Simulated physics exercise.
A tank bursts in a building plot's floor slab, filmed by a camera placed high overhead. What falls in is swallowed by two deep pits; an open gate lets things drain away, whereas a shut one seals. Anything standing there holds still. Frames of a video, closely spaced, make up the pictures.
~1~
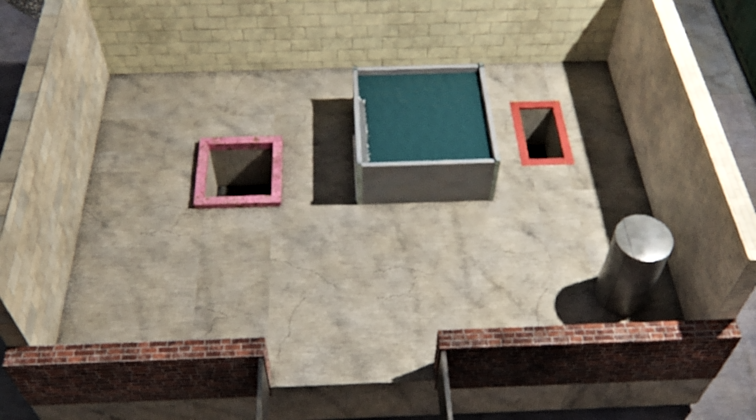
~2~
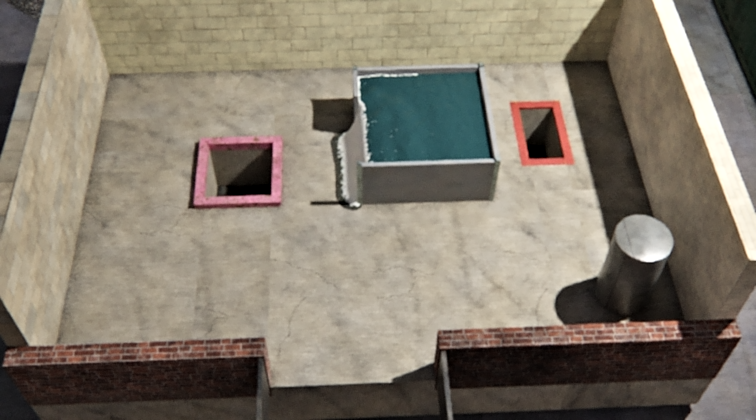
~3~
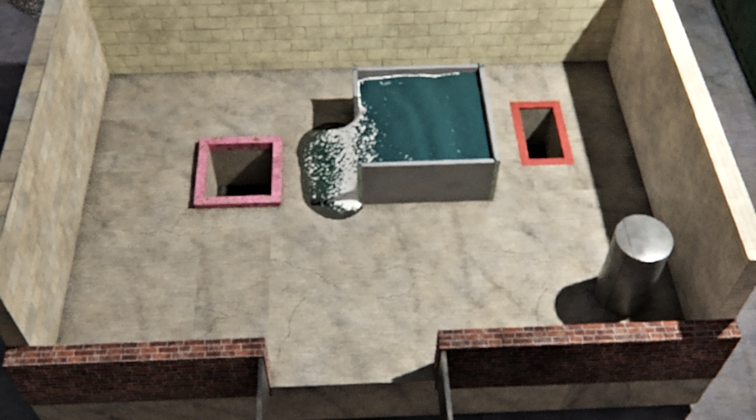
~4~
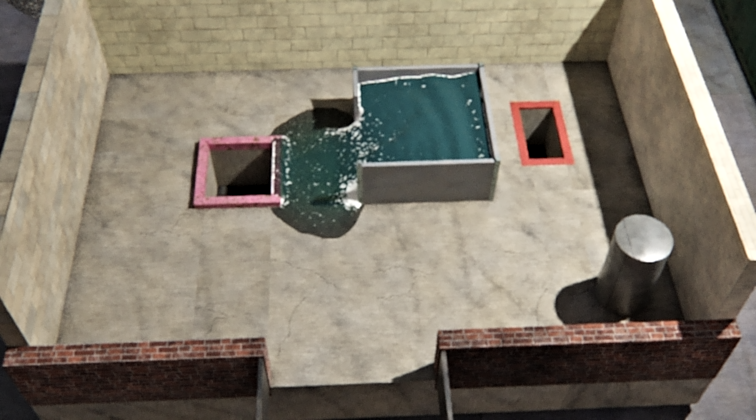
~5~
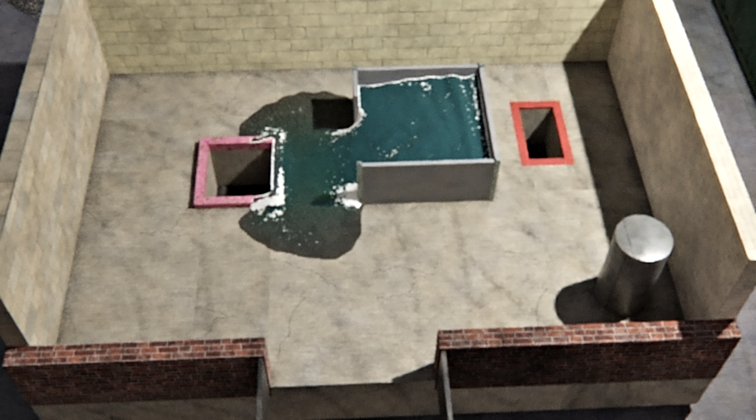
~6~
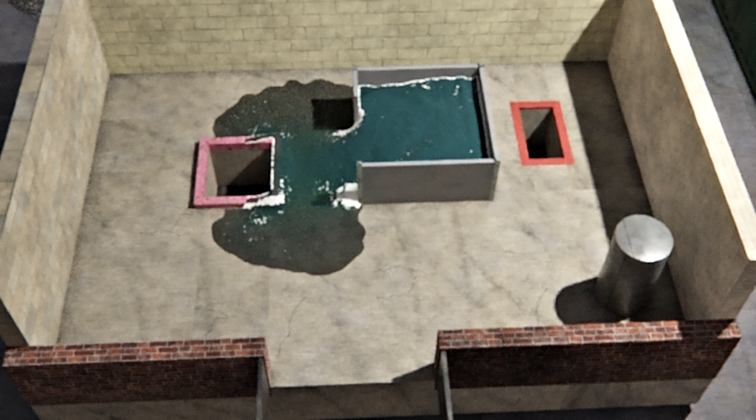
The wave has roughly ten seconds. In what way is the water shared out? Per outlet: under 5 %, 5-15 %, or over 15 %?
The gate will take at least five but at most fifteen per cent; the pink pit will take beyond fifteen per cent; the red pit will take below five per cent.
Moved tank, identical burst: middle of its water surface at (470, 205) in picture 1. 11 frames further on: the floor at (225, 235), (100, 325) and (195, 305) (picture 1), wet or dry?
Okay, first one got wet, second one got wet, last one got wet.
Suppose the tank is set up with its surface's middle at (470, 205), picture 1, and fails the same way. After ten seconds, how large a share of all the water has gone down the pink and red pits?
I'd say pink gets 4 % and red gets 4 %.
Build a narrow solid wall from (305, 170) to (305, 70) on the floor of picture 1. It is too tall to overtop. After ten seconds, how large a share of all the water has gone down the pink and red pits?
The pink pit gets 14 per cent, the red pit 4 per cent.
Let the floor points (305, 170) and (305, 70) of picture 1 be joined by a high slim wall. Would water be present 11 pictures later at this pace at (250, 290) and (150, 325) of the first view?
As listed: Awash, wet.
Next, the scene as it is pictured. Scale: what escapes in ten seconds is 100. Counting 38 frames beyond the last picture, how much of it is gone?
Roughly 80 %.
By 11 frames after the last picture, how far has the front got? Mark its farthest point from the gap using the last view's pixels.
My estimate: Roughly (51, 376).
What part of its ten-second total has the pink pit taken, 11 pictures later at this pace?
My estimate: Close to 75 per cent.
A moment on, water covers 30 % of the floor; the gate 0 %, the pink pit 14 %, the red pit 0 %.
Next, water covers 35 % of the floor; the gate 0 %, the pink pit 23 %, the red pit 0 %.
Then, water covers 45 % of the floor; the gate 0 %, the pink pit 28 %, the red pit 0 %.
Later, water covers 55 % of the floor; the gate 2 %, the pink pit 30 %, the red pit 0 %.
In the end, water covers 75 % of the floor; the gate 10 %, the pink pit 30 %, the red pit 0 %.
